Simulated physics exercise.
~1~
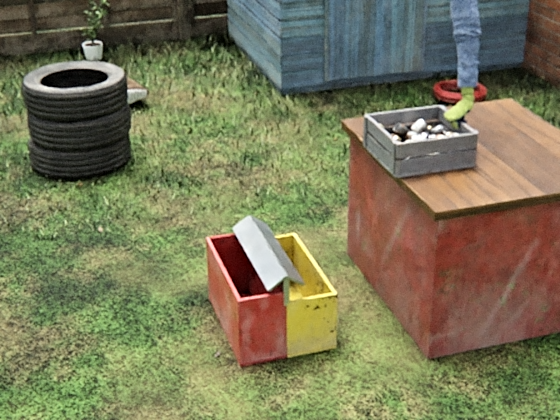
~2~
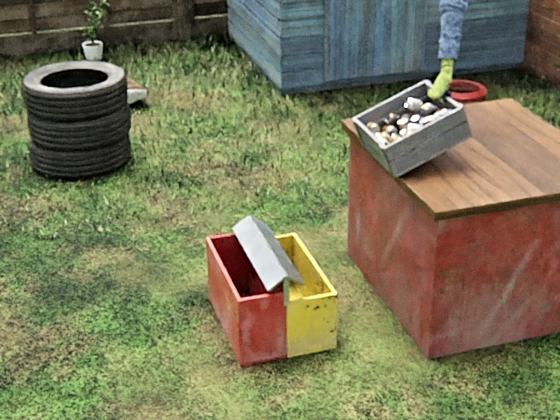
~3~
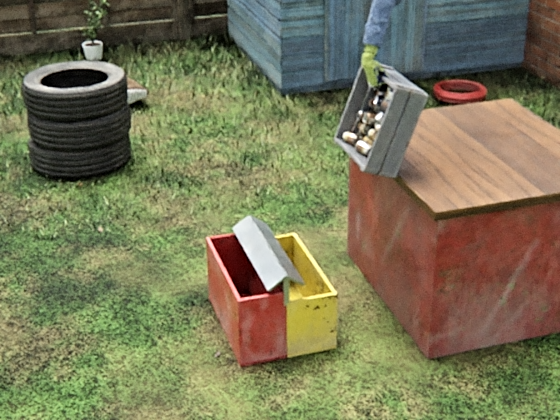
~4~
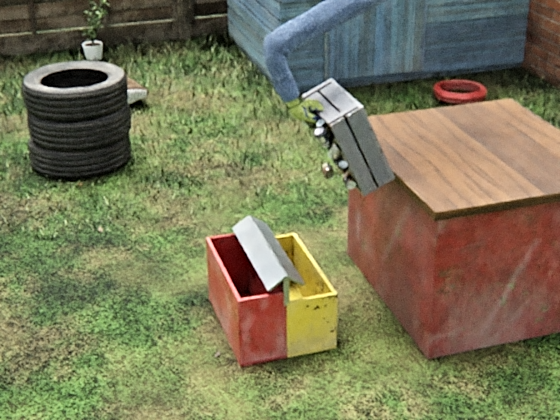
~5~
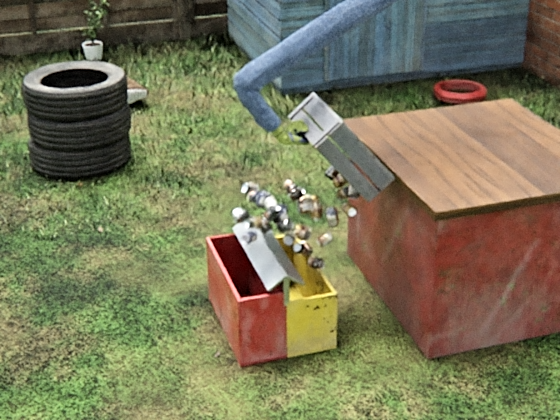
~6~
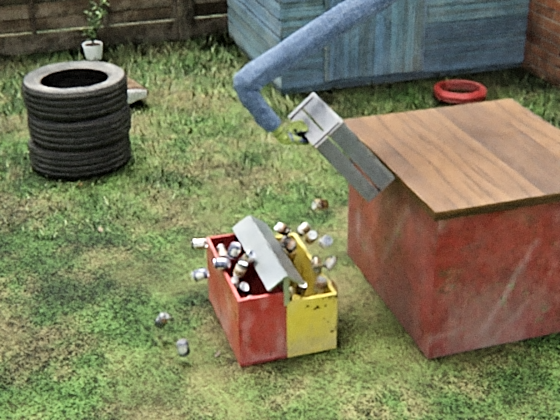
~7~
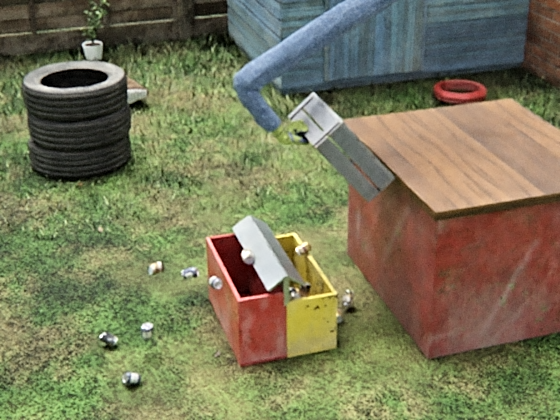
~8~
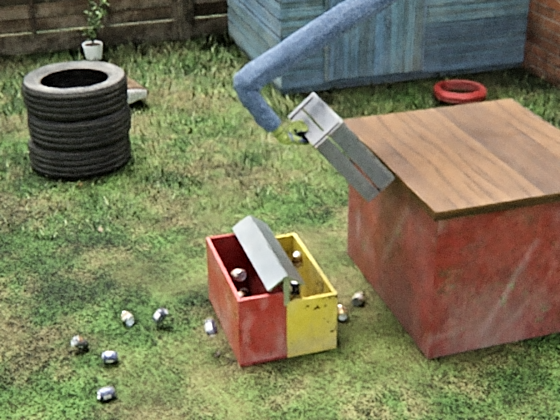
A grey tote tips over and spills small cans into two bins and onto grass.
